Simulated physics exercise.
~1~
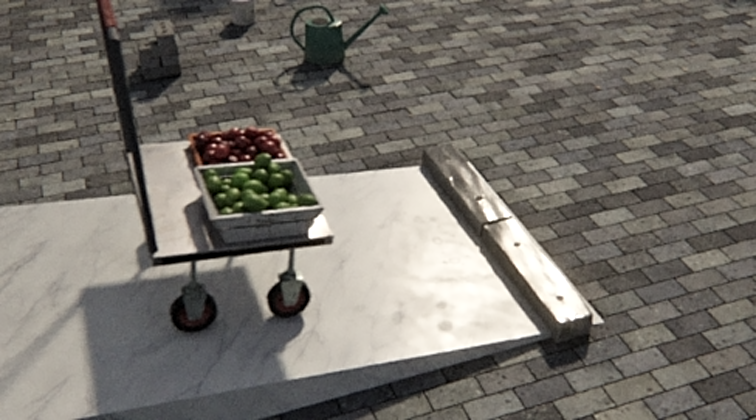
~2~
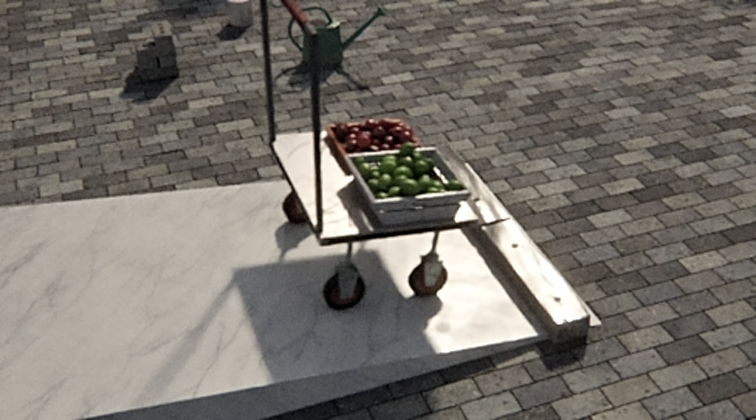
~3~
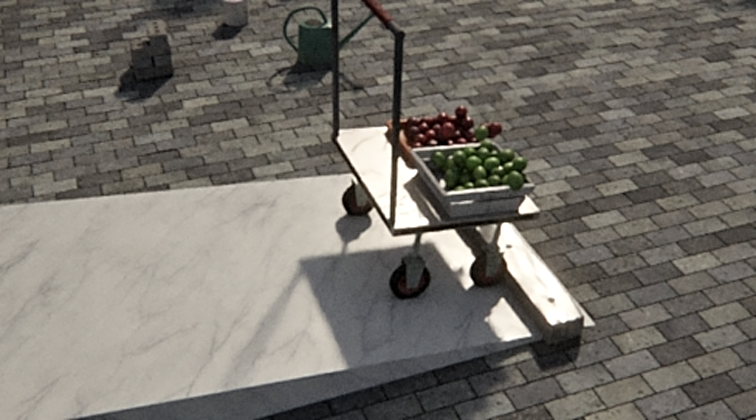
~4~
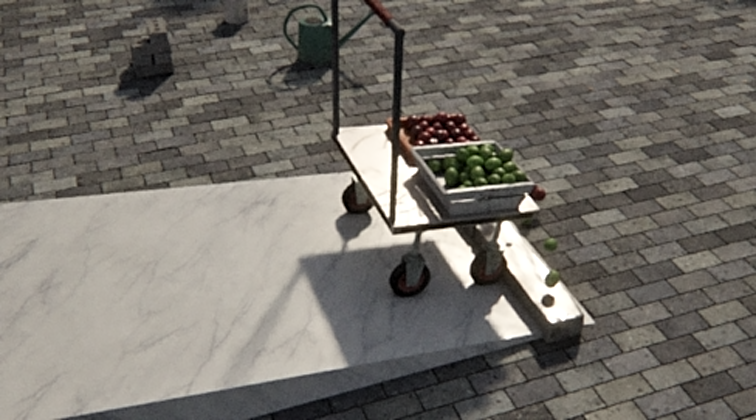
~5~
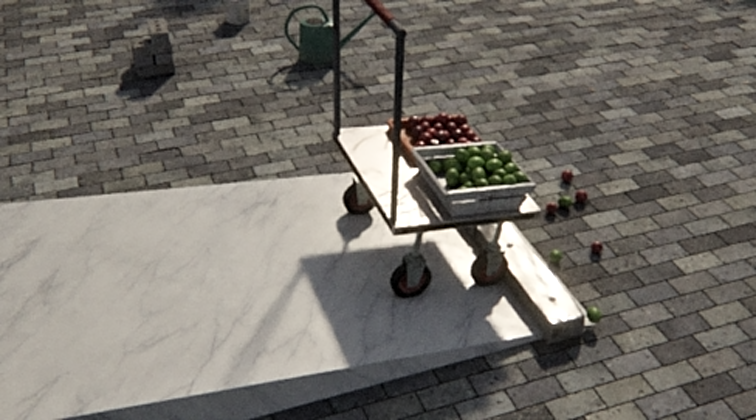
A pale, marble-like ramp slopes across grey paving, seen from above and to the side, with a wooden kerb at its right end and a green watering can behind. A flatbed trolley with a tall red-topped handle carries an orange crate of red apples and, nearer, a white crate of green limes. The trolley rolls right, down the ramp, and stops against the kerb. The fruit surges forward, and several apples and limes spill over the front and drop past the kerb. They end scattered on the paving, while both crates stay in place, still mostly full.
